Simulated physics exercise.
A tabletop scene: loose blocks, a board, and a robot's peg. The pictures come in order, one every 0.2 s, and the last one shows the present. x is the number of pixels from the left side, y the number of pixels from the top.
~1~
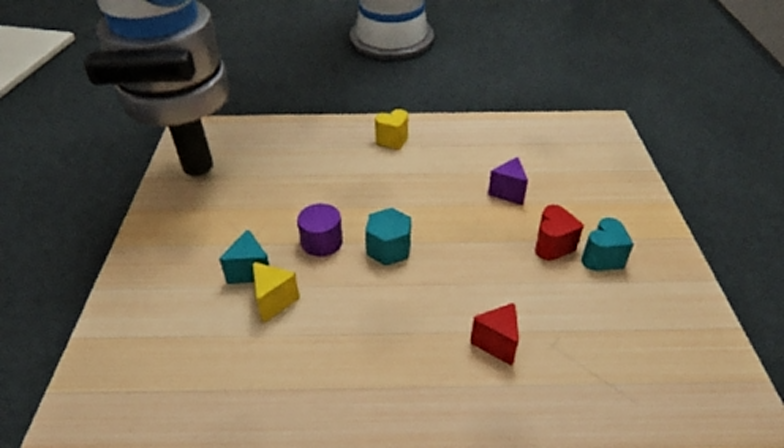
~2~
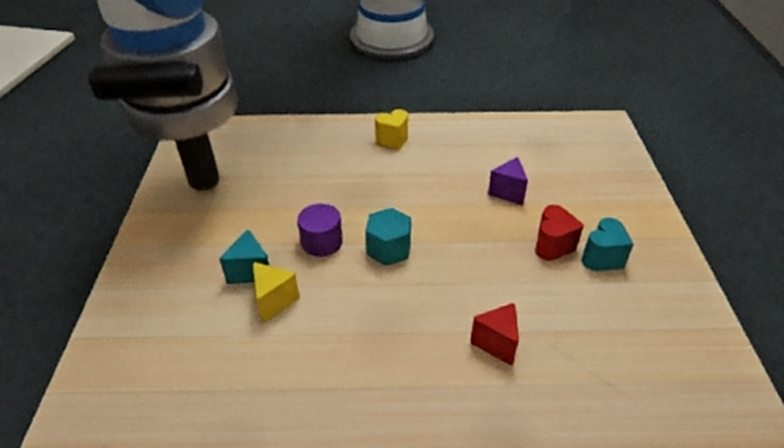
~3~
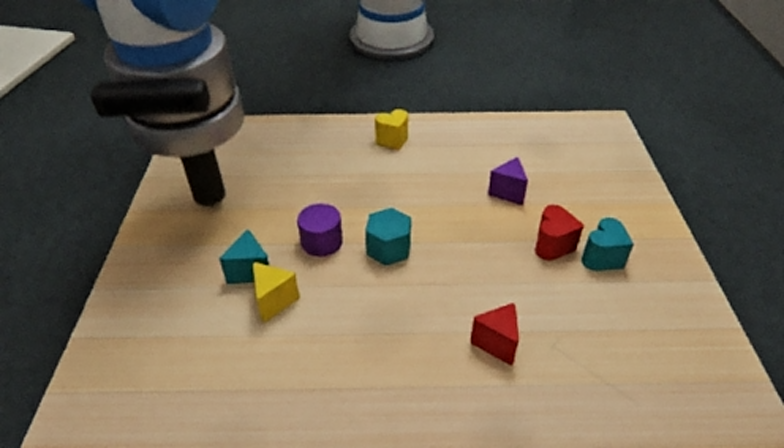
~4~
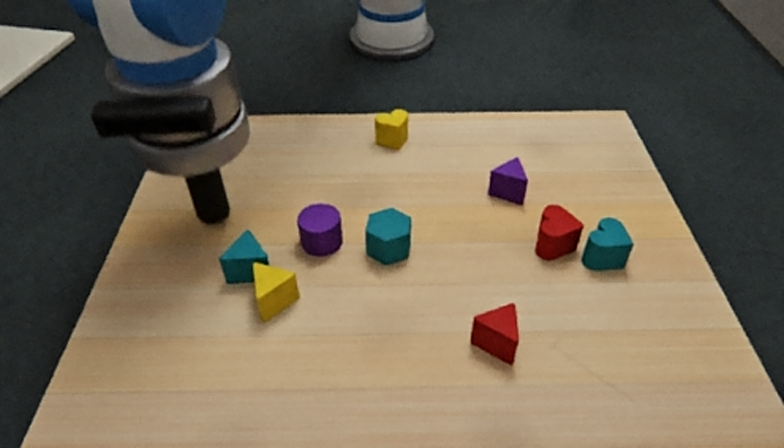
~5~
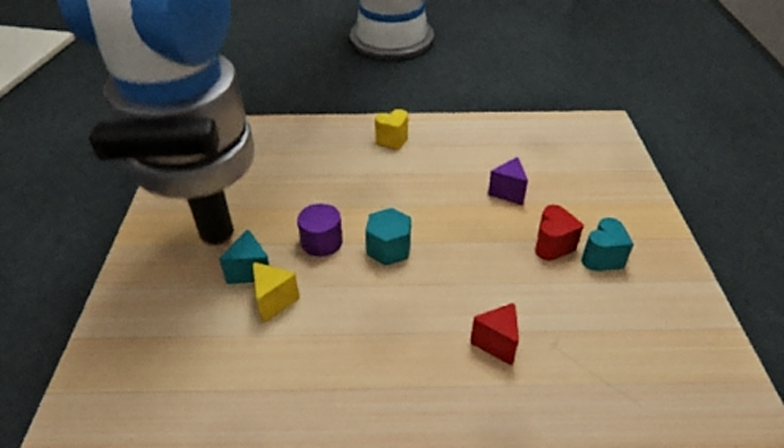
A robot arm with a black peg hangs over the upper left of a pale wooden board on a dark surface, seen from above at an angle by a still camera. Turquoise and yellow triangular blocks sit at left, a purple cylinder and turquoise hexagon mid-board, hearts and other triangles elsewhere. The peg moves down and slightly right beside the turquoise triangle, while every block stays still.
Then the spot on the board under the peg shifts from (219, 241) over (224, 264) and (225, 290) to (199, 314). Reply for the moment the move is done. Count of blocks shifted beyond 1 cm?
1 block.
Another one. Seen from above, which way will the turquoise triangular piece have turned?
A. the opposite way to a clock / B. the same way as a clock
Answer: A.
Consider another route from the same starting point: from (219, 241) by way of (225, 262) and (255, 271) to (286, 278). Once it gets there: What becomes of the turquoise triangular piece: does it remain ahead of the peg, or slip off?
Carried ahead at the end.
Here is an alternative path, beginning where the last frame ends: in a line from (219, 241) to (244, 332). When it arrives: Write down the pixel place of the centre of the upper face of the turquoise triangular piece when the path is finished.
It is at (261, 258).
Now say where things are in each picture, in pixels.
The first frame shows lower end of the peg (199, 168), tops of blocks, turquoise triangular piece (245, 248), yellow triangular piece (269, 277).
The second frame shows peg (205, 182), blocks as before.
The third frame shows peg (210, 197), blocks as before.
The fourth frame shows peg (214, 214), blocks as before.
The fifth frame shows peg (217, 234), turquoise triangular piece (245, 248), yellow triangular piece (269, 277).
On the path given first. One third of the way, peg (222, 258); nothing pushed yet.
Two thirds of the way, peg (223, 283); turquoise triangular piece (254, 255), turned 30° anticlockwise; yellow triangular piece (273, 280).
At the end, peg (197, 308); turquoise triangular piece (254, 255), turned 30° anticlockwise; yellow triangular piece (273, 280).
